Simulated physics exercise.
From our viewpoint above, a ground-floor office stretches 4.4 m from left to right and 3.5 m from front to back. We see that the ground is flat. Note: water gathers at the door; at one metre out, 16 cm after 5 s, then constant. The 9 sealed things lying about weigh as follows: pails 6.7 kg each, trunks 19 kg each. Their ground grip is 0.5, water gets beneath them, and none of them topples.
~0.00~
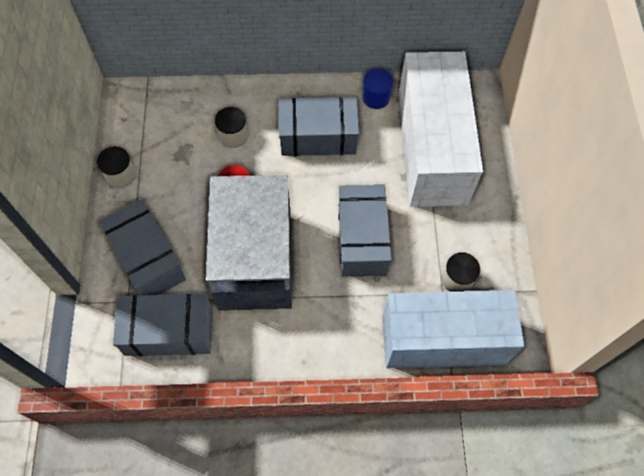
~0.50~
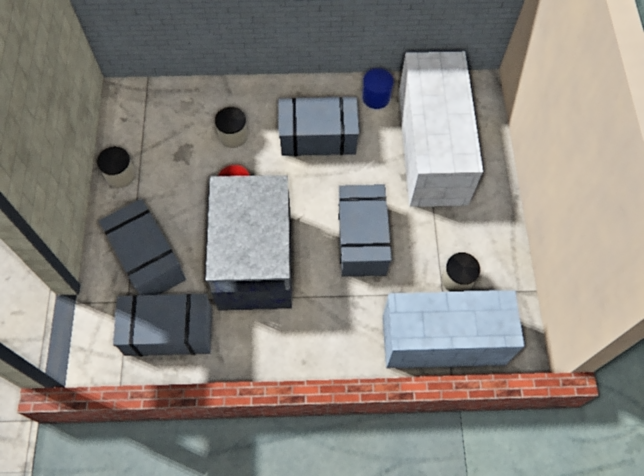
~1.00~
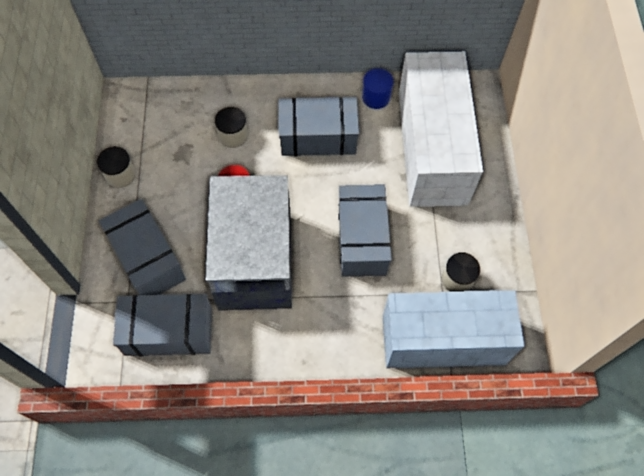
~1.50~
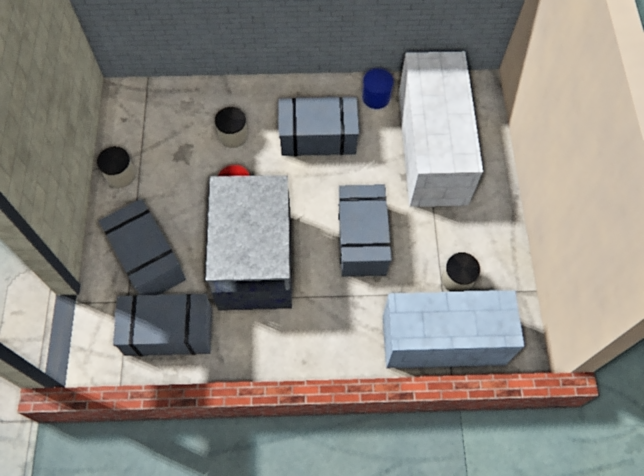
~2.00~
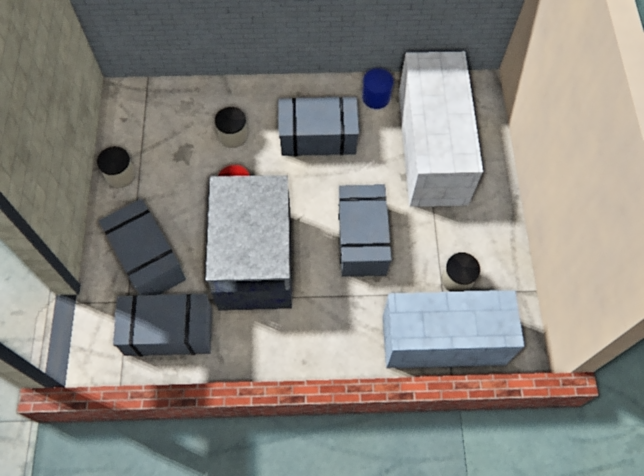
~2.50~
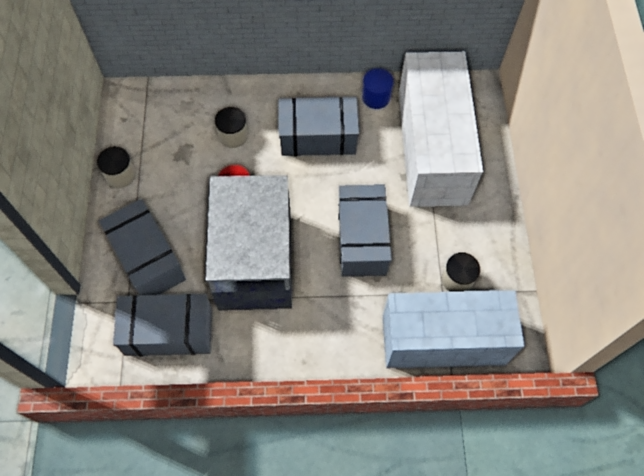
Greenish water spreads over the pavement outside a ground-floor office seen from above, first beyond the low brick wall, then gradually along the left side. Inside are dark strapped trunks, a grey speckled block, a white block at upper right, a pale blue one at lower right, black-topped pails, a blue pail and a partly hidden red one. Nothing indoors shifts, and the camera stays still.
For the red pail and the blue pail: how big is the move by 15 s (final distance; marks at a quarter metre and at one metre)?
Looking at the end spots, the red pail remains essentially still and the blue pail remains essentially still.
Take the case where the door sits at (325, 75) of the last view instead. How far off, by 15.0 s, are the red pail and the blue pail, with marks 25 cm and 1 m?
Red pail: Drifts slightly; blue pail: Remains in position.
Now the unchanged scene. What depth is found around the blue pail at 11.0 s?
Around 2 cm.
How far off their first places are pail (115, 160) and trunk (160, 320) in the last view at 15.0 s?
Respectively 50 and 30 centimetres.
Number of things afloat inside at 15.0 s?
That would be 3 of them.
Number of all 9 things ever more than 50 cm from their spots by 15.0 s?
That comes to 1.
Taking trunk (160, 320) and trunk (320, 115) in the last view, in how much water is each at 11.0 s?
7 and 2 cm.
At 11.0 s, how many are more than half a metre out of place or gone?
I make it 1.
After 3.5 s the red pail is near (234, 179), 0.0 m from its start, aground; the blue pail is near (378, 81), 0.0 m from its start, aground; 0 afloat.
After 6.8 s the red pail is near (234, 179), 0.0 m from its start, aground; the blue pail is near (378, 81), 0.0 m from its start, aground; 0 afloat.
After 11.0 s the red pail is near (236, 178), 0.0 m from its start, aground; the blue pail is near (378, 81), 0.0 m from its start, aground; 1 afloat.
After 15.0 s the red pail is near (236, 178), 0.0 m from its start, aground; the blue pail is near (385, 82), 0.1 m from its start, aground; 3 afloat.
